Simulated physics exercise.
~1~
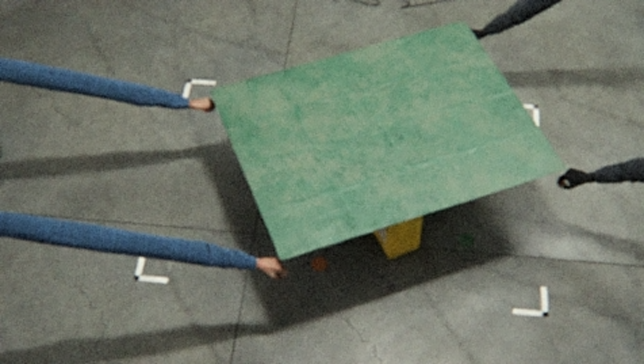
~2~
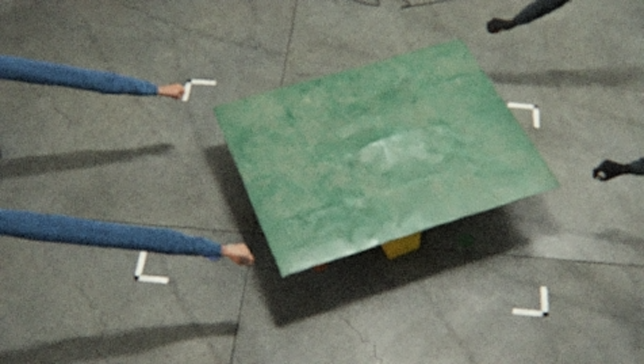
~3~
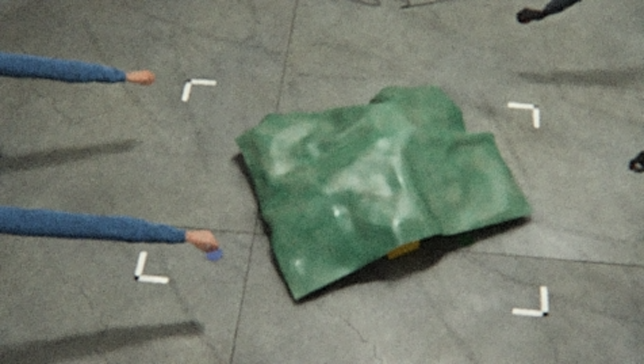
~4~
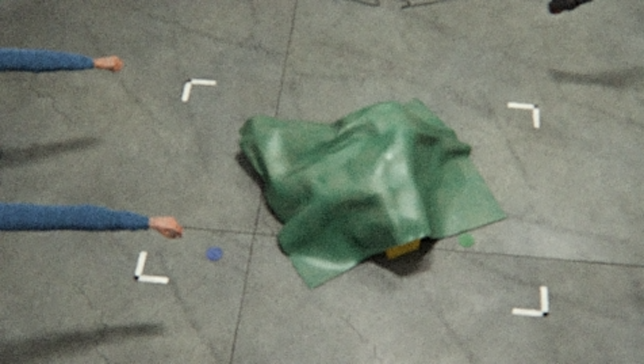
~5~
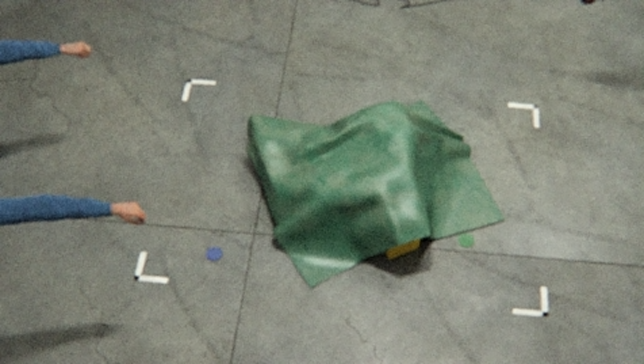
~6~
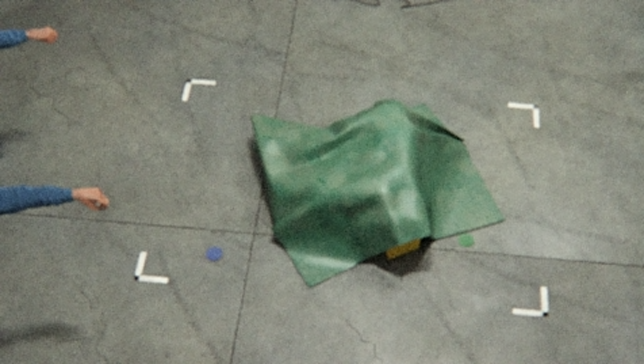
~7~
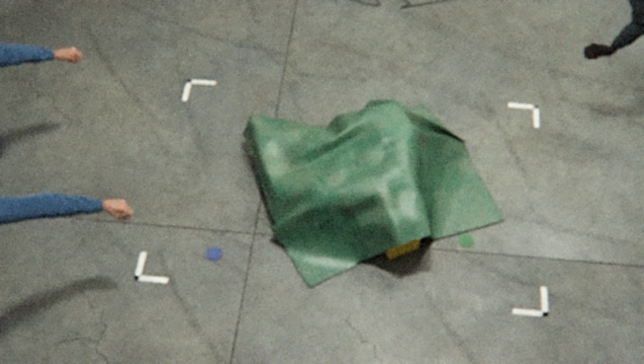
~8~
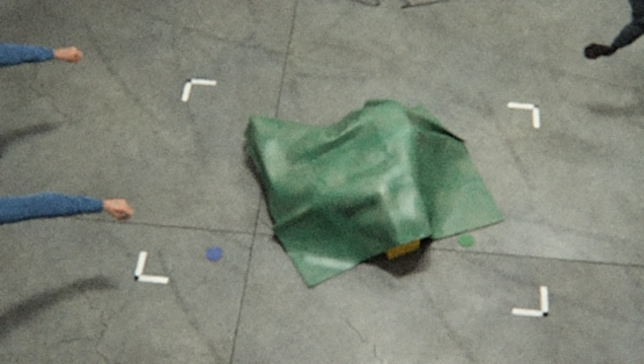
Two people's hands let go of a flat green tarp and drew back, and it dropped and crumpled over a yellow box, leaving part of the box showing while a blue disc and a green disc lay uncovered on the floor.
